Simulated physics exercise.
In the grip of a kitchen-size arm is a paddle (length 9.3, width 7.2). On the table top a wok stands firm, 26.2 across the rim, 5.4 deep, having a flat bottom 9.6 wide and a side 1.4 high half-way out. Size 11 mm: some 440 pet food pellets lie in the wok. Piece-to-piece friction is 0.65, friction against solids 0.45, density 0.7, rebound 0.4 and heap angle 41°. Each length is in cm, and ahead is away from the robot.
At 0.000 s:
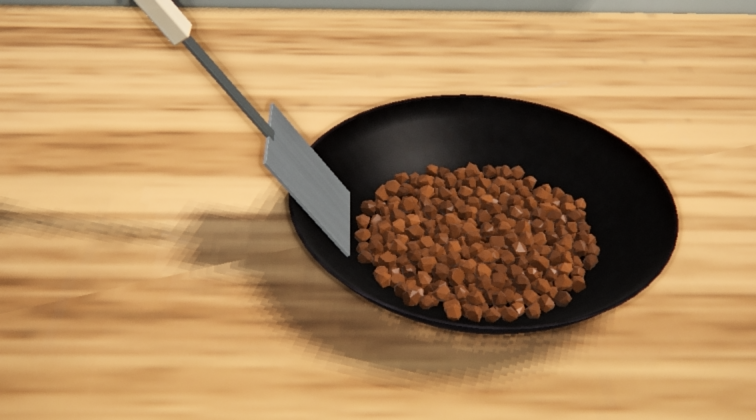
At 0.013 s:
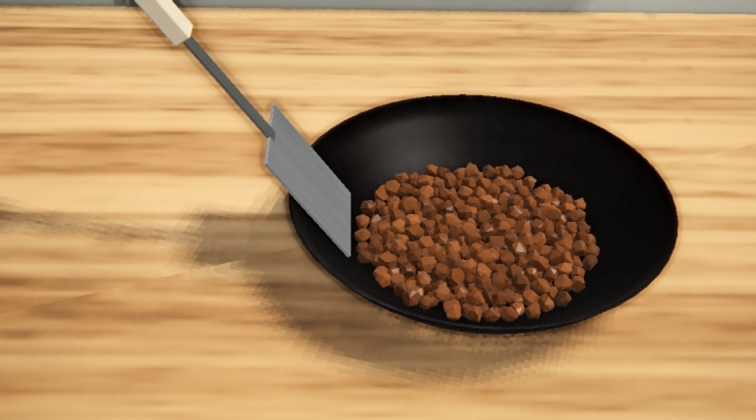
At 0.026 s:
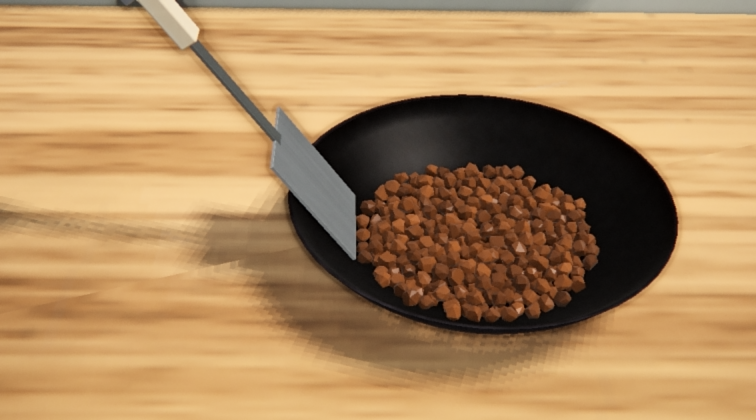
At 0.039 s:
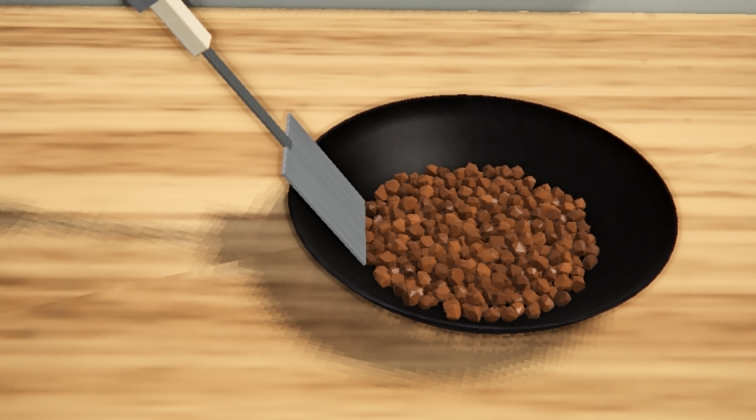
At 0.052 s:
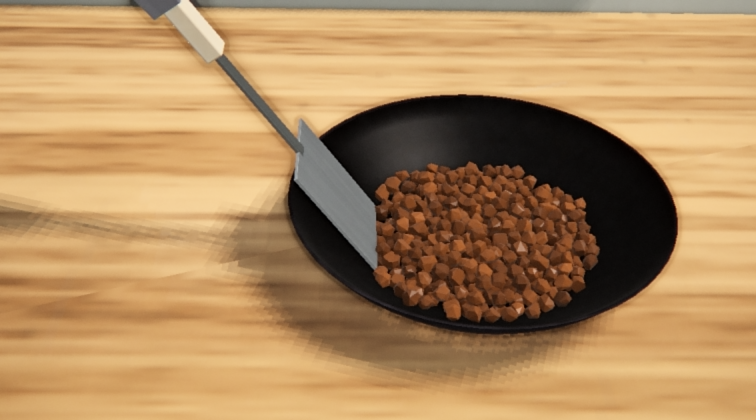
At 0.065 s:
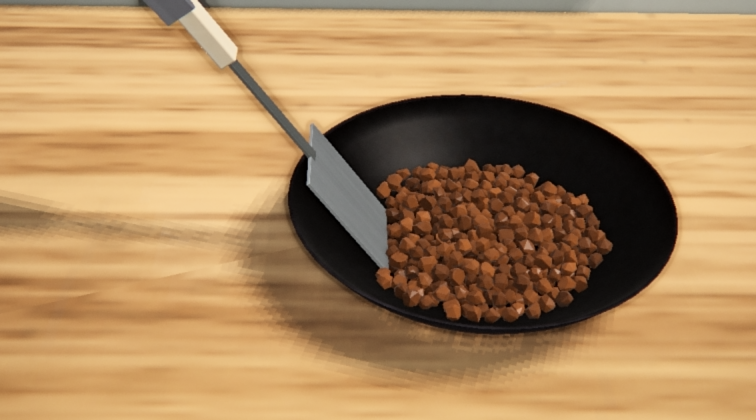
A black wok sits still while a metal spatula slides right and nudges the brown pellets.
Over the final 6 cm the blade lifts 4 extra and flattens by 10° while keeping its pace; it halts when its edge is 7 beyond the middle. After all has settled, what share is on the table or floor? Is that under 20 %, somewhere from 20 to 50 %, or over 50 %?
It is under 20 %.
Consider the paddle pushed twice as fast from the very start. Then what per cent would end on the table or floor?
Roughly 30 per cent, I'd say.
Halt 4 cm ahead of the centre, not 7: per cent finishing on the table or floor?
Then the share is near 0 in a hundred.
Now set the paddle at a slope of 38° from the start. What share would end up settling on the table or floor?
It would then be close to 5 %.
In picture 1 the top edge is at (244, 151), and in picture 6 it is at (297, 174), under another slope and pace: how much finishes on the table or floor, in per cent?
It works out to about 15 %, more or less.
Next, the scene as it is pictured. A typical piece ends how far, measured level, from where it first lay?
Somewhere about 5 centimetres, I'd say.
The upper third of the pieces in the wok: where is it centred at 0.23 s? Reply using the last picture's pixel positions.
The middle lies somewhere about (606, 205).
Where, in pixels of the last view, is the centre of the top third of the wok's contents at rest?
About (608, 209).
After 0.15 s, sloping 55°, highest piece 5 above the table; 440 in the wok.
After 0.23 s, sloping 51°, highest piece 7 above the table; 437 in the wok, 3 on the blade or in flight.
After 0.47 s, sloping 45°, highest piece 7 above the table; 402 in the wok, 31 on the table or floor, 7 on the blade or in flight.
After 1.52 s, sloping 45°, highest piece 6 above the table; 399 in the wok, 41 on the table or floor.
In the end, 399 in the wok, 41 on the table or floor. That is 9 % on the table or floor.
